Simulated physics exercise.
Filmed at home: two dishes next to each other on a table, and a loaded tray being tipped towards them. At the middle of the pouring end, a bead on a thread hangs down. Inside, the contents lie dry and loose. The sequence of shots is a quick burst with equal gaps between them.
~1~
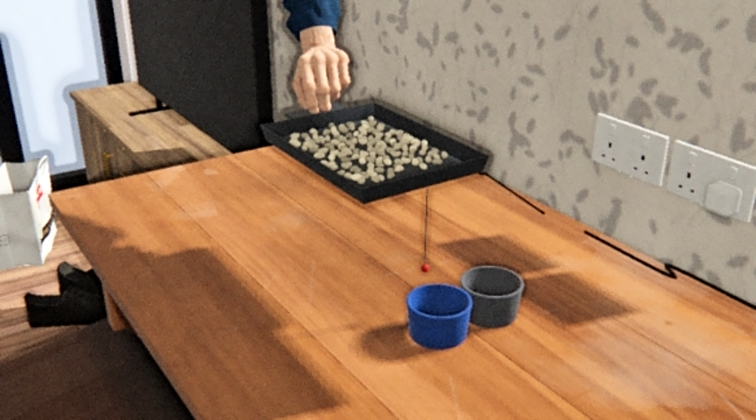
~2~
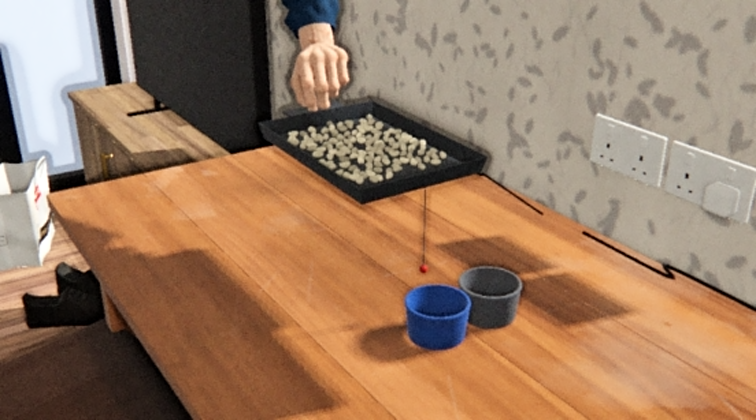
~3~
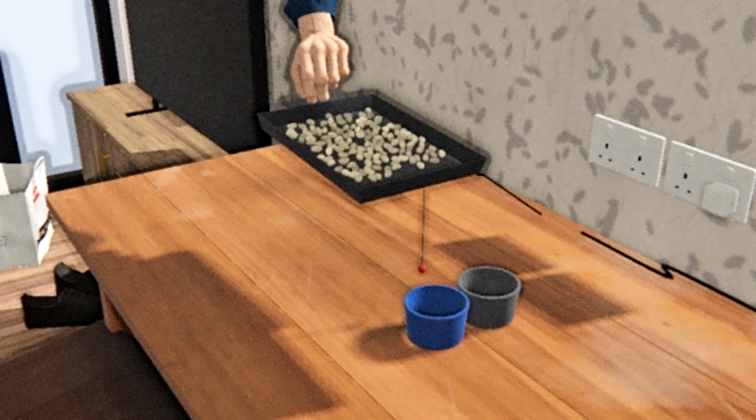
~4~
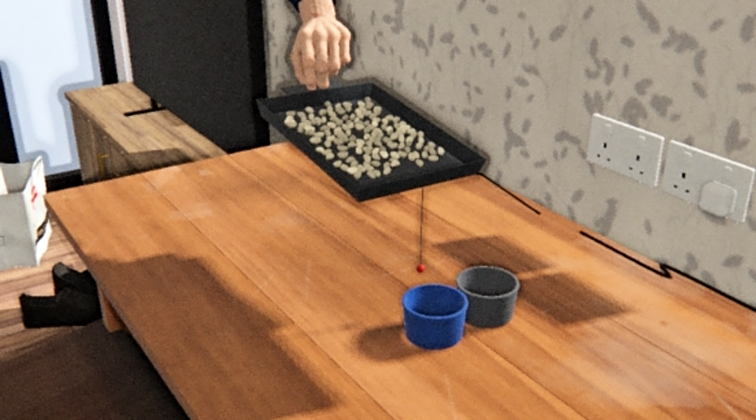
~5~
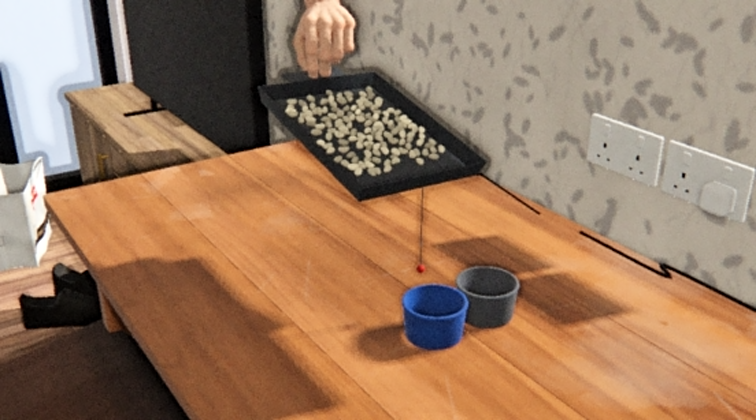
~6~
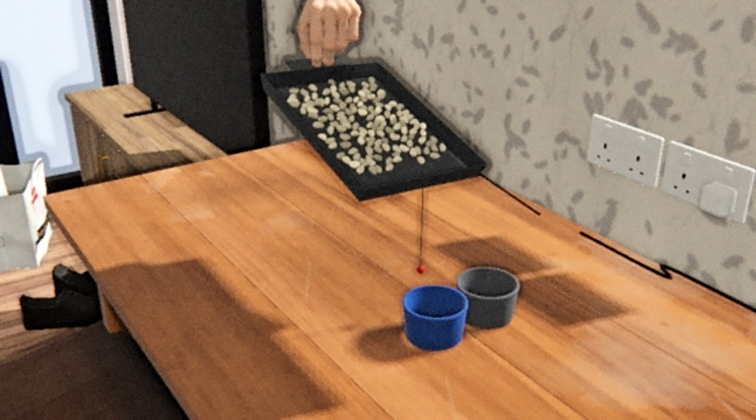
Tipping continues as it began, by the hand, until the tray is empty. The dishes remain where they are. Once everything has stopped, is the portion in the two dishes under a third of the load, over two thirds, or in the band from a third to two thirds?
So the dishes end up with above two thirds of the load.
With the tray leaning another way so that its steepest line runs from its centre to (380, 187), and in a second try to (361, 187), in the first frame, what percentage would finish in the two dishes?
Lab note: Try one about 10 %, try two 0 %.
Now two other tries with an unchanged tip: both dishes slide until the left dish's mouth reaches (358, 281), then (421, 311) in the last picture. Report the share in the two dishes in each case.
In order, 0 % and 50 %.
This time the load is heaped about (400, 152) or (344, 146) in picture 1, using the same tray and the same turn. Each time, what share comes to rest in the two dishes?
In order, about 80 and 80 in a hundred.
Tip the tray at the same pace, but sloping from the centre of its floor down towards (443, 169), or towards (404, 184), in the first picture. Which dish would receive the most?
Going by the two tries in order: The right-placed dish, then the left-placed dish.
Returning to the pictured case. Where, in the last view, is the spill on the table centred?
Their middle ends up at roughly (501, 303).
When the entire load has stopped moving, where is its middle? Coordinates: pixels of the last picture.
Centre at rest, last view: Approx. (483, 311).
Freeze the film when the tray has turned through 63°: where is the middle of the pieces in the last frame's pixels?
The middle of the load sits near (445, 164).
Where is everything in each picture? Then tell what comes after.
The first picture shows corners of the pouring end at (363, 186) and (483, 155), level; middle of the load at (371, 149), white beans; left dish at (458, 328); right dish at (511, 308); bead on its thread at (425, 269).
The second picture shows corners of the pouring end at (362, 187) and (482, 156), level; middle of the load at (369, 148).
The third picture shows corners of the pouring end at (361, 187) and (481, 157), tipped barely, lowest at the right corner; middle of the load at (368, 144).
The fourth picture shows corners of the pouring end at (361, 186) and (480, 158), tipped a little, lowest at the right corner; middle of the load at (367, 137).
The fifth picture shows corners of the pouring end at (362, 185) and (481, 160), tipped a little, lowest at the right corner; middle of the load at (368, 130).
The sixth picture shows corners of the pouring end at (363, 186) and (482, 162), tipped clearly, lowest at the right corner; middle of the load at (370, 125); left dish at (454, 329); right dish at (507, 309).
Soon after the last picture, tray tipped steeply; nearly all on the tray; a stray few outside both; a stray few in the air.
A little later, tray tipped past a quarter turn; about half on the tray; a stray few in the left dish; a small part in the right dish; a small part outside both; about a quarter in the air.
Later still, tray tipped past a quarter turn; about a quarter in the left dish; about two thirds in the right dish; about a quarter outside both.
At rest, tray tipped past a quarter turn; about a quarter in the left dish; about two thirds in the right dish; about a quarter outside both.
